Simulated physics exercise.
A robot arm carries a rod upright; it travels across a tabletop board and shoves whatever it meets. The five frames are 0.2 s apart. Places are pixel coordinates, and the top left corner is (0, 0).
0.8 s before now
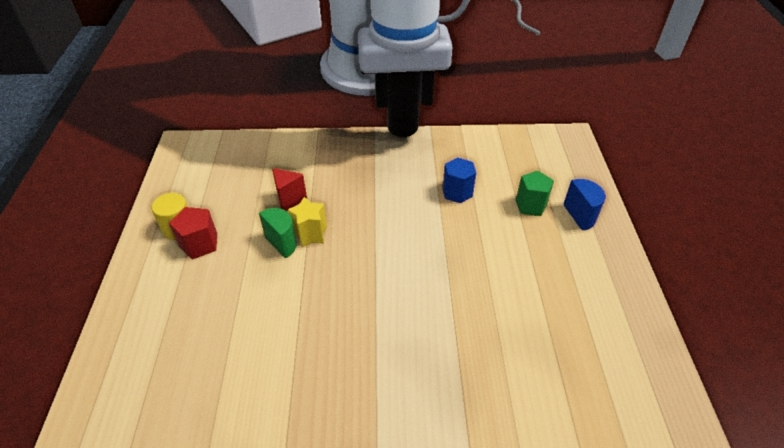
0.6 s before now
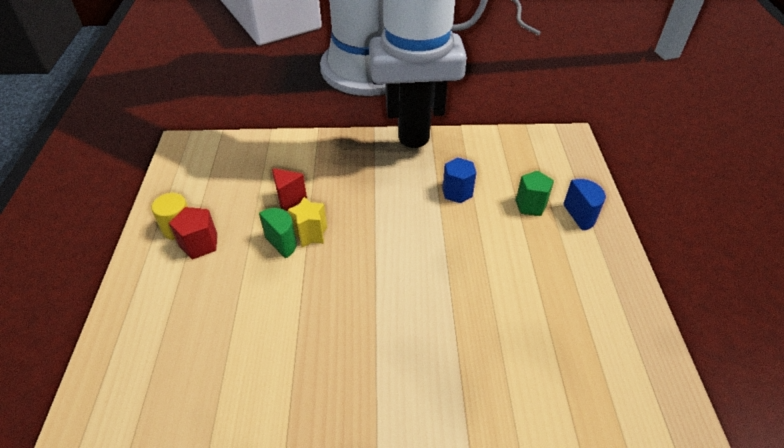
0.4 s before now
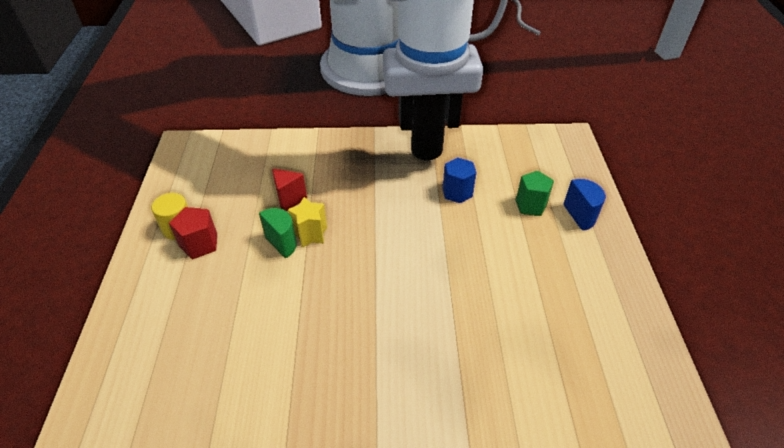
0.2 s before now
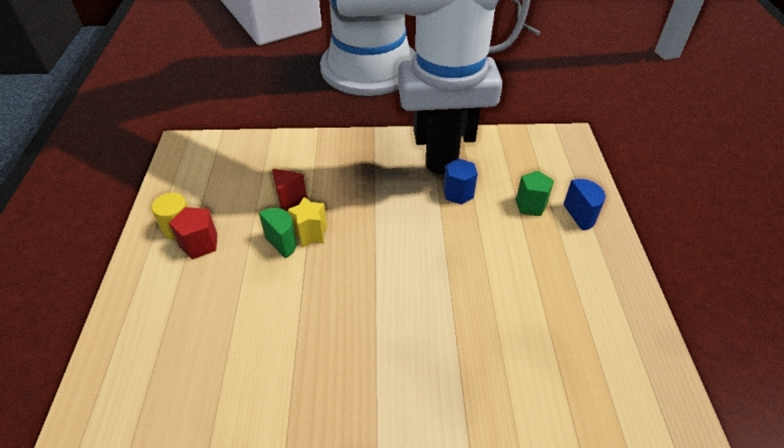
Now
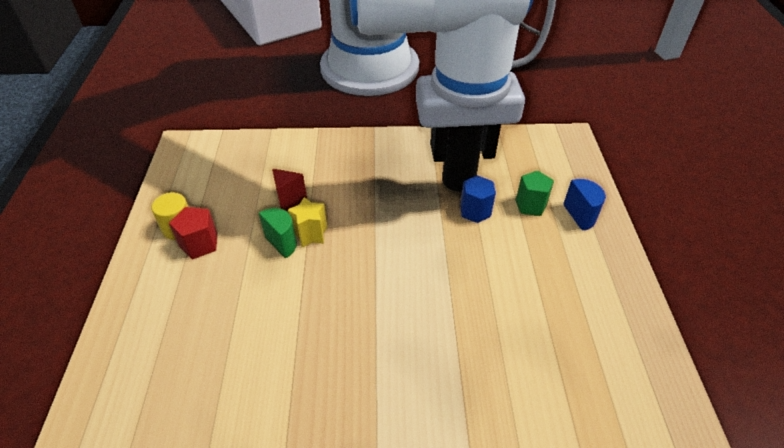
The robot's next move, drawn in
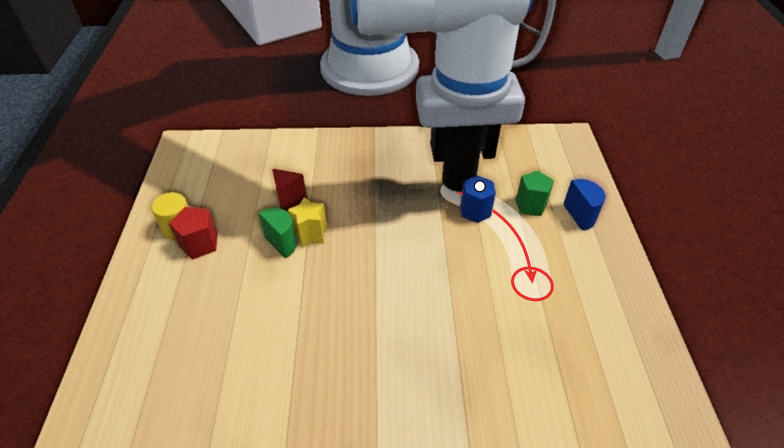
A robot arm with a dark rod at its tip moves from the far edge of a wooden board toward the viewer and to the right, while colored blocks sit still. The rod reaches the blue hexagonal block and pushes it a short way forward and right, nearer the green pentagon.
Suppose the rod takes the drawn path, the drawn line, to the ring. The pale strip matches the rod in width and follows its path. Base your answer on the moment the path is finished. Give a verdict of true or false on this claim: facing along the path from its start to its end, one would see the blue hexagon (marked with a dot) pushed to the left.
This is false.
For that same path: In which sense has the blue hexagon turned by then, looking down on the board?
With the clock.
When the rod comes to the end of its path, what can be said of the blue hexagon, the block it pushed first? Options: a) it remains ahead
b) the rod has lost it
a - it remains ahead.
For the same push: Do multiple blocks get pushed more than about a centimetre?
In short: No.
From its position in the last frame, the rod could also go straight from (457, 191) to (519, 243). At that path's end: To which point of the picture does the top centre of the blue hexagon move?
It should be at about (544, 245).
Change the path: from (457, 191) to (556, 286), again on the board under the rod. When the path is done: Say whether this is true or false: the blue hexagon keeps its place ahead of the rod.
My answer: True.
Drawn move, from (457, 191) by way of (495, 212) and (522, 244) to (532, 284); the dot is on the blue hexagon.
The first path, step by step. One third of the way, rod (497, 203); blue hexagon (513, 213), turned 35° clockwise.
Two thirds of the way, rod (525, 234); blue hexagon (534, 249), turned 65° clockwise.
At the end, rod (535, 274); blue hexagon (536, 291), turned 95° clockwise; green pentagon still.
